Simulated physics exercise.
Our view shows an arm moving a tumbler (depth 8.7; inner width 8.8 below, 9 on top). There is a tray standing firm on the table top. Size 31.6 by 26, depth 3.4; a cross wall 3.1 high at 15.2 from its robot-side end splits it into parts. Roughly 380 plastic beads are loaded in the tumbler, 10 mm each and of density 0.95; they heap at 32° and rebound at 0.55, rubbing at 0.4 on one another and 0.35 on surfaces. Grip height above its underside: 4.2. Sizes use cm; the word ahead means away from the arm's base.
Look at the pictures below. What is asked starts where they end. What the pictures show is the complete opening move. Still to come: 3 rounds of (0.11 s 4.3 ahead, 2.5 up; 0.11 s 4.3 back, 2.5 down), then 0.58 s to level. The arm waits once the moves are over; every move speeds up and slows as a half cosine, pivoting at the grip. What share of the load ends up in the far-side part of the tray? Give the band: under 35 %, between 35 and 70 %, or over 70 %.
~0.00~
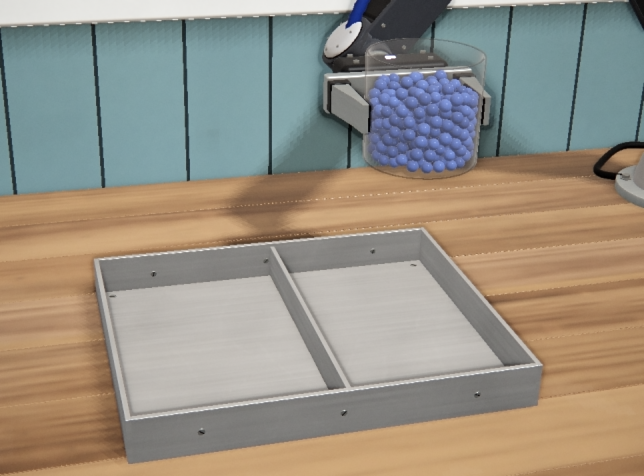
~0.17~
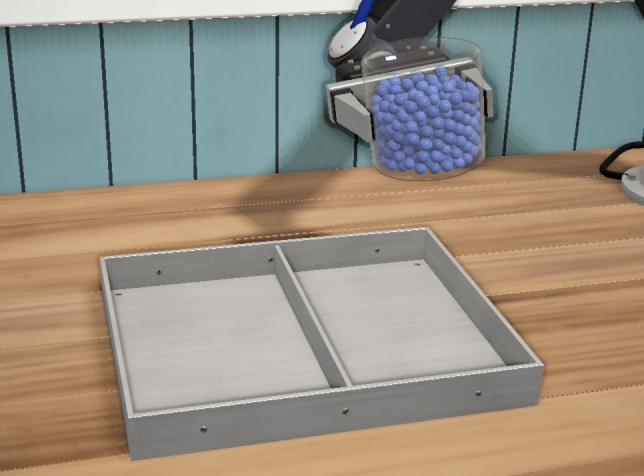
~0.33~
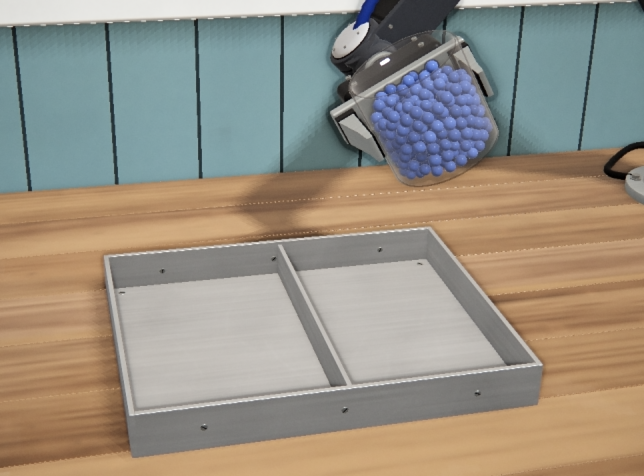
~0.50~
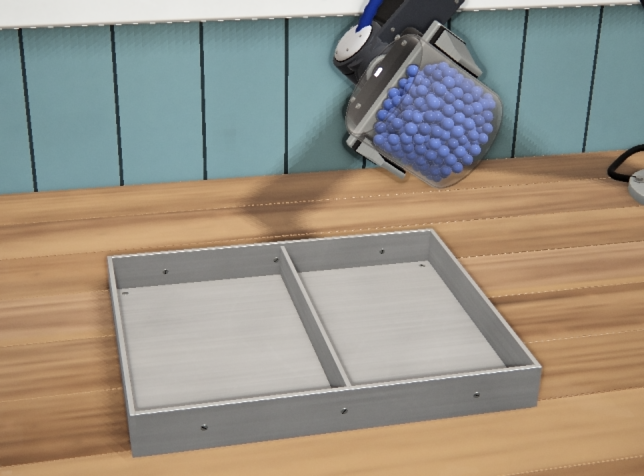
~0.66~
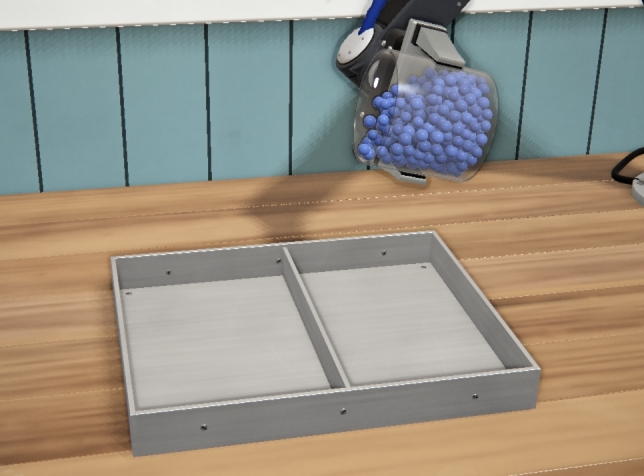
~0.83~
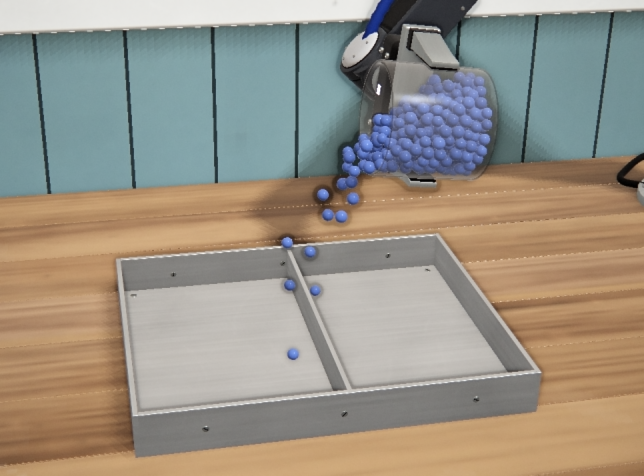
Band: Over 70 %.
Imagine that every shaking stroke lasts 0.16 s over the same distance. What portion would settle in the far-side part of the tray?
I'd expect some 65 per cent.
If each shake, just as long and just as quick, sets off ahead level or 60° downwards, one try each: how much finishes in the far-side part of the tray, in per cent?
Near 80 and 45 percent respectively.
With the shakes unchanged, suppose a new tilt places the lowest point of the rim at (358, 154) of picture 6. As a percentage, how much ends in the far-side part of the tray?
About 80 per cent.
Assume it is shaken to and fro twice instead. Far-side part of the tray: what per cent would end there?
90 %.
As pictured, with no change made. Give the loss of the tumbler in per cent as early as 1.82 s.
Around 100 % is out.
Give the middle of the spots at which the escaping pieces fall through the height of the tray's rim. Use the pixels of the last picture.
I'd say somewhere around (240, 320).
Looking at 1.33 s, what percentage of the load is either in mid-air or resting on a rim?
About 2 per cent.
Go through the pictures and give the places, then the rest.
The first frame shows tumbler middle at (423, 109), level; upper third of the load around (423, 99), from x 370 to 470, top at y 75; 377 in the tumbler.
The second frame shows tumbler middle at (425, 110), tilted 8° forward; upper third of the load around (431, 99), from x 375 to 475, top at y 75.
The third frame shows tumbler middle at (426, 110), tilted 29° forward; upper third of the load around (439, 98), from x 375 to 485, top at y 65.
The fourth frame shows tumbler middle at (425, 114), tilted 54° forward; upper third of the load around (443, 95), from x 380 to 490, top at y 70.
The fifth frame shows tumbler middle at (426, 117), tilted 75° forward; upper third of the load around (445, 99), from x 365 to 485, top at y 75.
The sixth frame shows tumbler middle at (428, 122), tilted 83° forward; upper third of the load around (450, 108), from x 285 to 485, top at y 80; 365 in the tumbler, 3 in the far-side part, 9 in flight or on a rim.
By 1.33 s, tilted 83° forward, highest piece 19 above the table; 332 in the far-side part, 18 in the tumbler, 15 in the robot-side part, 4 on the table or floor, 8 in flight or on a rim.
By 1.82 s, tilted 32° forward, highest piece 17 above the table; 338 in the far-side part, 30 in the robot-side part, 5 on the table or floor, 4 in the tumbler.
By 2.27 s, level, highest piece 17 above the table; 339 in the far-side part, 29 in the robot-side part, 5 on the table or floor, 4 in the tumbler.
By 3.32 s, level, highest piece 17 above the table; 339 in the far-side part, 29 in the robot-side part, 5 on the table or floor, 4 in the tumbler.
Final count, 339 in the far-side part, 29 in the robot-side part, 5 on the table or floor, 4 in the tumbler. That is 90 % in the far-side part of the tray.
